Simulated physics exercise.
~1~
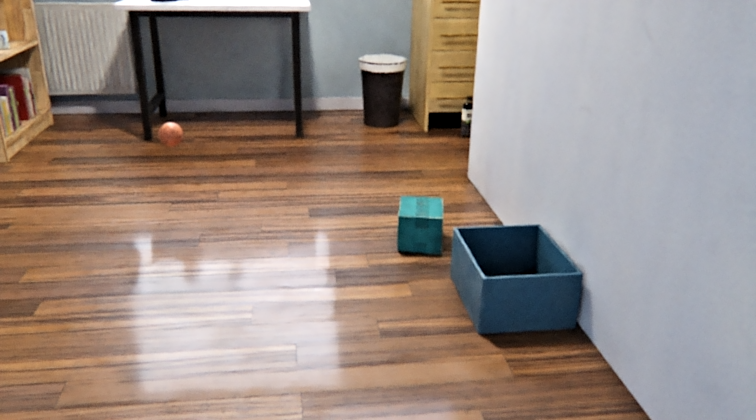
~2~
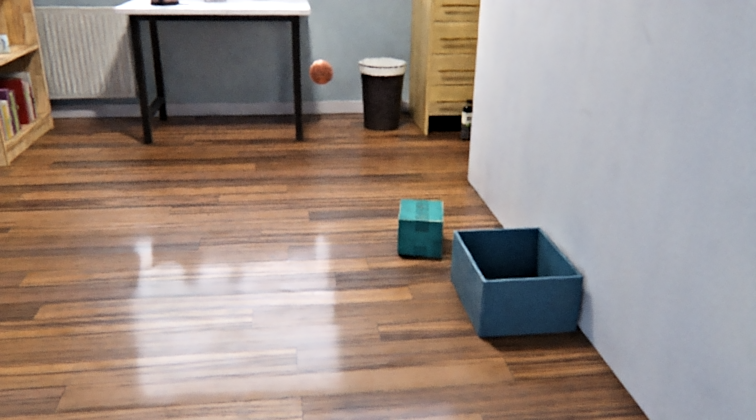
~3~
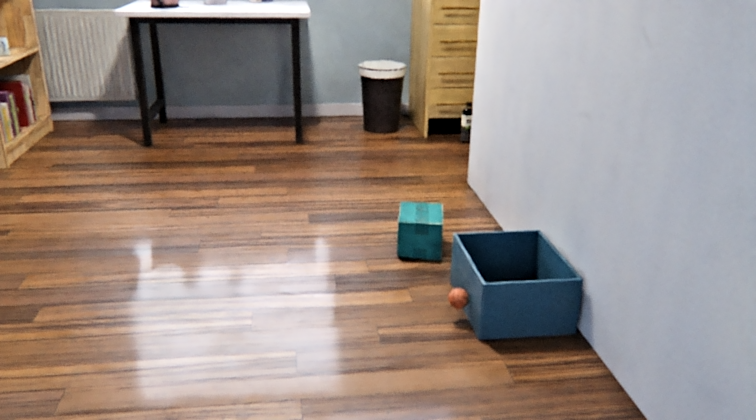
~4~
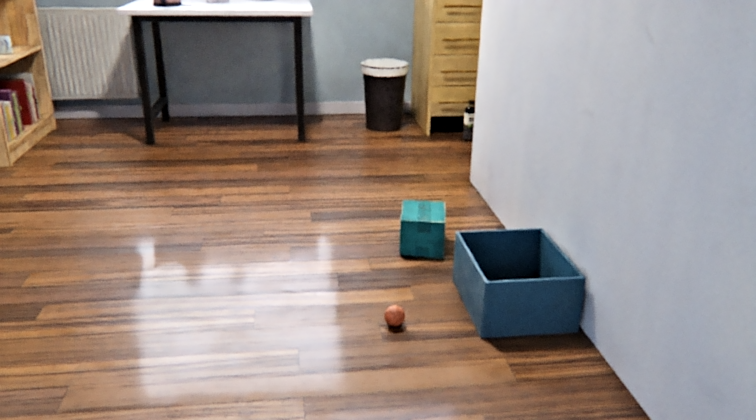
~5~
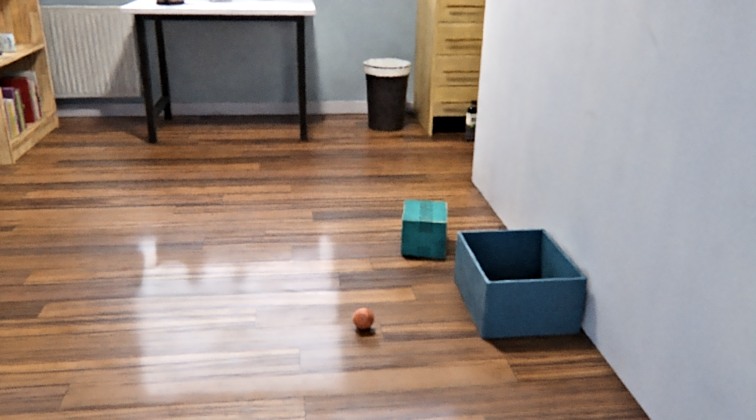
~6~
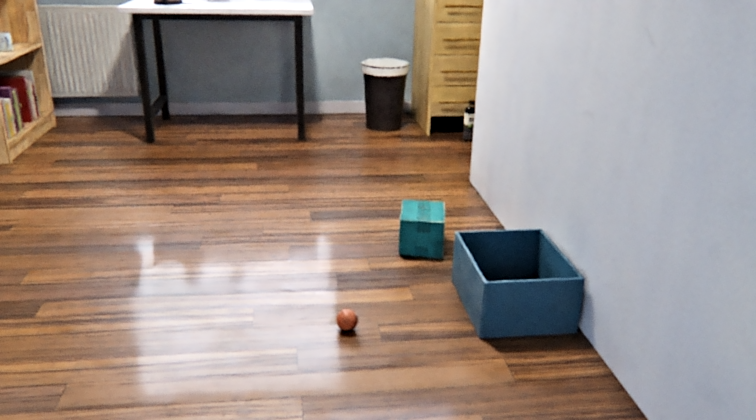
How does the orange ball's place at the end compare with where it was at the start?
At the start the orange ball is at the back of the room by the table, toward the left. At the end it is on the wooden floor much nearer the viewer, to the left of the open blue box.
